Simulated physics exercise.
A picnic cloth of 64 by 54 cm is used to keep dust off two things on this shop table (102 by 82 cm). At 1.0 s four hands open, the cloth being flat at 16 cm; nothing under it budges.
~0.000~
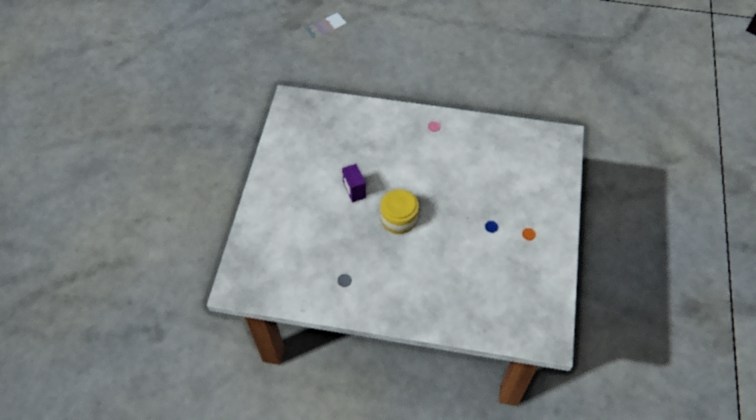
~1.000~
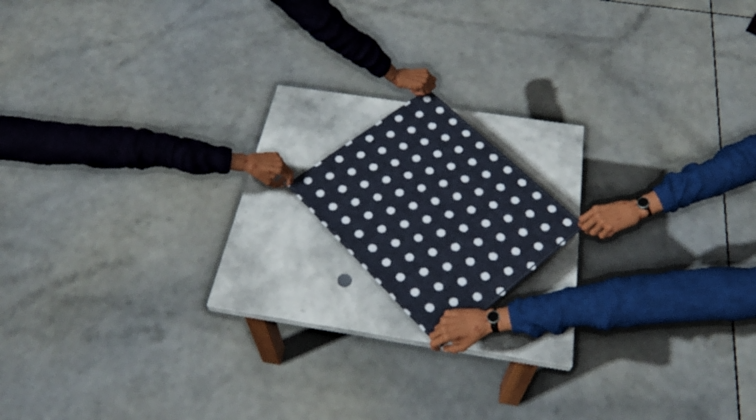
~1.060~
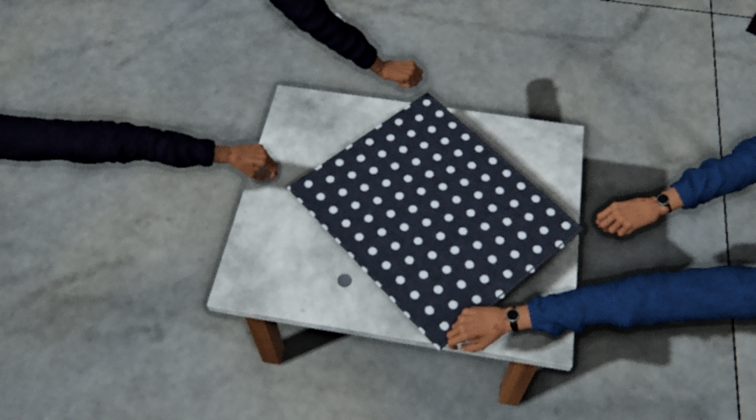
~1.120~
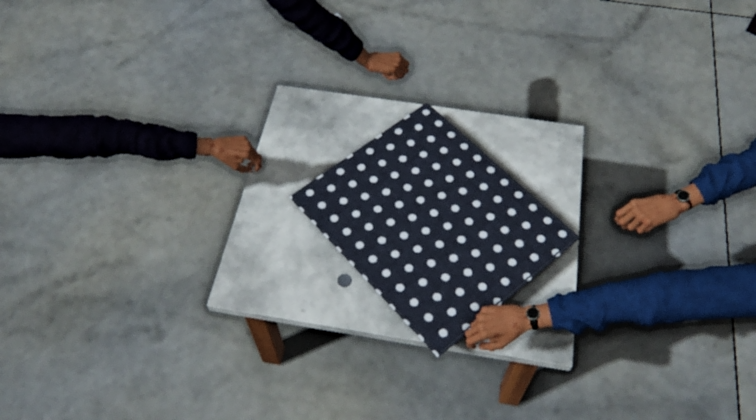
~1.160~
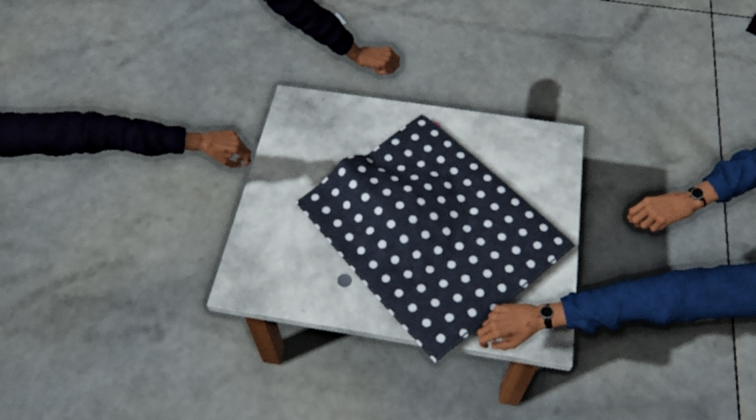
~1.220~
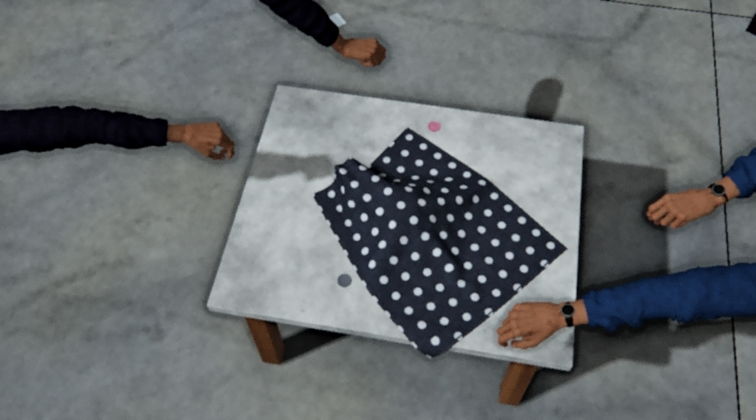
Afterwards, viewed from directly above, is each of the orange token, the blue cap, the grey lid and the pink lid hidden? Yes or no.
The orange token: Yes, the blue cap: Yes, the grey lid: No, the pink lid: No.
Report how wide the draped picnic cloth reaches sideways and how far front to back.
It covers around 78 cm side to side and 74 cm front to back.
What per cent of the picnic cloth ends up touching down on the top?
Around 60 percent.
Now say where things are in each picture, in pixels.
The first frame shows orange token (529, 234); blue cap (492, 227); grey lid (344, 280); pink lid (434, 126); yellow bottle (400, 203), 9 cm tall; purple box (354, 175), 9 cm tall.
The second frame shows picnic cloth corners (287, 185) (428, 89) (585, 226) (440, 348); highest point 16 cm, lowest 16 cm.
The third frame shows picnic cloth corners (287, 188) (427, 93); highest point 14 cm, lowest 14 cm.
The fourth frame shows picnic cloth corners (289, 197) (427, 103); highest point 10 cm, lowest 9 cm.
The fifth frame shows picnic cloth corners (295, 202) (422, 114); highest point 10 cm, lowest 4 cm.
The sixth frame shows picnic cloth corners (312, 195) (408, 128) (567, 249); highest point 11 cm, lowest 0 cm.
After 1.4 s, 60 % of it is down, spanning 78 by 76 cm, above orange token, blue cap.
After 1.6 s, 60 % of it is down, spanning 78 by 76 cm, above orange token, blue cap.
After 1.7 s, 60 % of it is down, spanning 78 by 74 cm, above orange token, blue cap.
After 1.9 s, 60 % of it is down, spanning 78 by 76 cm, above orange token, blue cap.
After 2.7 s, 60 % of it is down, spanning 78 by 75 cm, above orange token, blue cap.
